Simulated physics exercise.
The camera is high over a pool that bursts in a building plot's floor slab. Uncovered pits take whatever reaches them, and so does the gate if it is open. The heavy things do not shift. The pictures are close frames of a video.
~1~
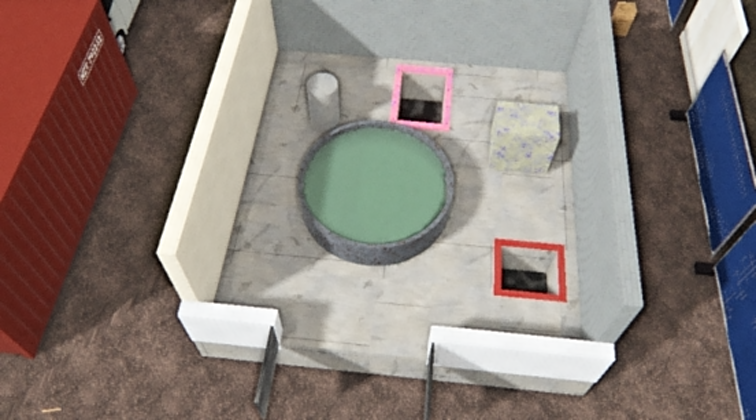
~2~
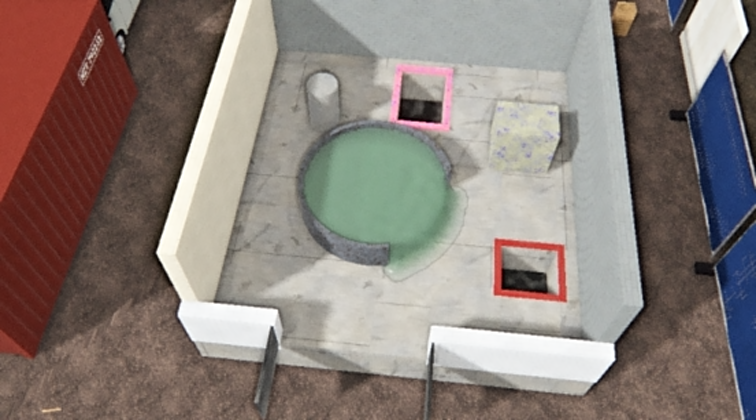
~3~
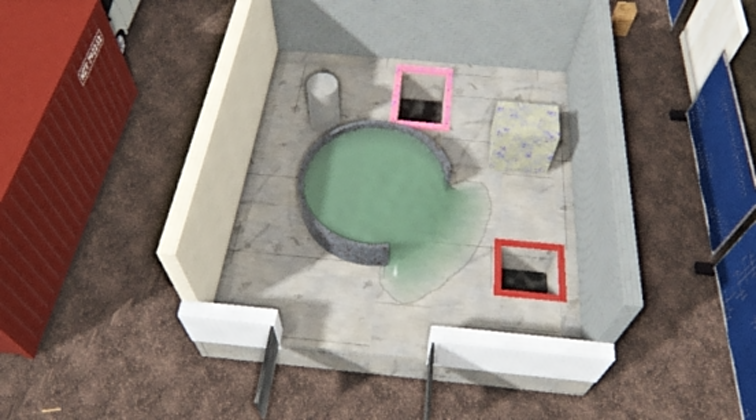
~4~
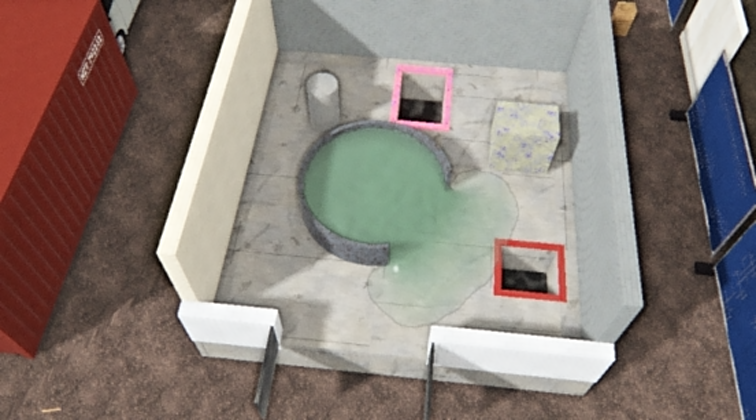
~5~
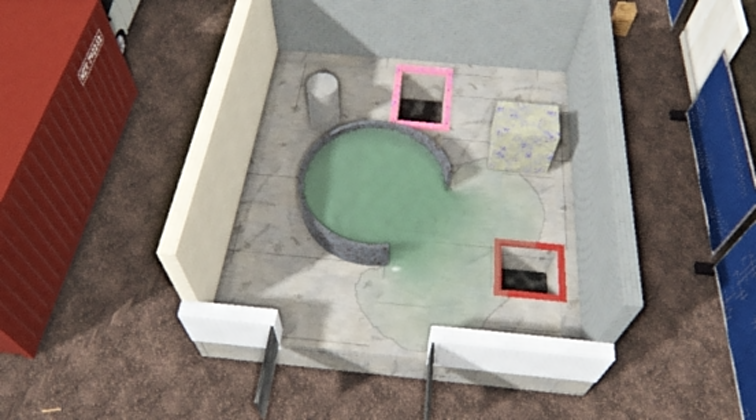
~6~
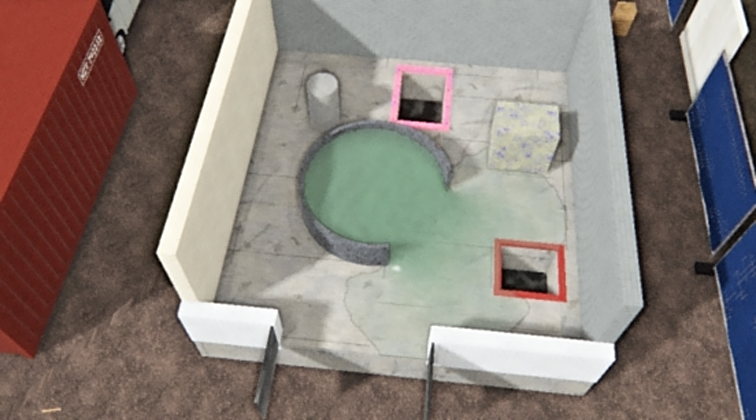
Walled concrete building plot seen from above, with green water pouring through a gap in a round tank and spreading across the slab.
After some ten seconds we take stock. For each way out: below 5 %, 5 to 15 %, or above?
In the end: The gate takes from 5 to 15 %; the pink pit takes less than 5 %; the red pit takes more than 15 %.
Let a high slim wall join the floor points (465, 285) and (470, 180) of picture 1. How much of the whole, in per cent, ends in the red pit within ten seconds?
Parts in a hundred: Red 15.
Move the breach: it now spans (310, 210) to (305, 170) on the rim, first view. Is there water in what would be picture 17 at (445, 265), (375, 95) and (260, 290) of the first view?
In turn: Dry, clear, under water.
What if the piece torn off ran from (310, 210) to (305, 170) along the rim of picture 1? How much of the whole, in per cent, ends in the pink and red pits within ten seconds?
Per cent: Pink 4, red 12.
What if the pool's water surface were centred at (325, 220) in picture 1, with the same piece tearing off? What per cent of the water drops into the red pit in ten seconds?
Parts in a hundred: Red 45.
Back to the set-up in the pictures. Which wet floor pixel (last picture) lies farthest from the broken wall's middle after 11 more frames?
Roughly at (562, 111).
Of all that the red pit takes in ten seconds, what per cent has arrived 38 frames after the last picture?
Near 80 in a hundred.
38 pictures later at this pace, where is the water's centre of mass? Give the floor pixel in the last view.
At about (447, 213).
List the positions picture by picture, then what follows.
In the first frame, still water in the round tank at (376, 183).
In the second frame, water pours out at (435, 231) and has run to (459, 191).
In the third frame, water pours out at (435, 232) and has run to (479, 187).
In the fourth frame, water pours out at (435, 233) and has run to (403, 320).
In the fifth frame, the front is at a hidden place, out from the gap at (435, 233).
In the sixth frame, the front is at (553, 197), out from the gap at (435, 233).
A moment on, water covers 30 % of the floor; the gate 1 %, the pink pit 0 %, the red pit 6 %.
Next, water covers 30 % of the floor; the gate 2 %, the pink pit 0 %, the red pit 14 %.
Then, water covers 35 % of the floor; the gate 3 %, the pink pit 0 %, the red pit 30 %.
Later, water covers 50 % of the floor; the gate 6 %, the pink pit 0 %, the red pit 47 %.
In the end, water covers 65 % of the floor; the gate 8 %, the pink pit 1 %, the red pit 58 %.
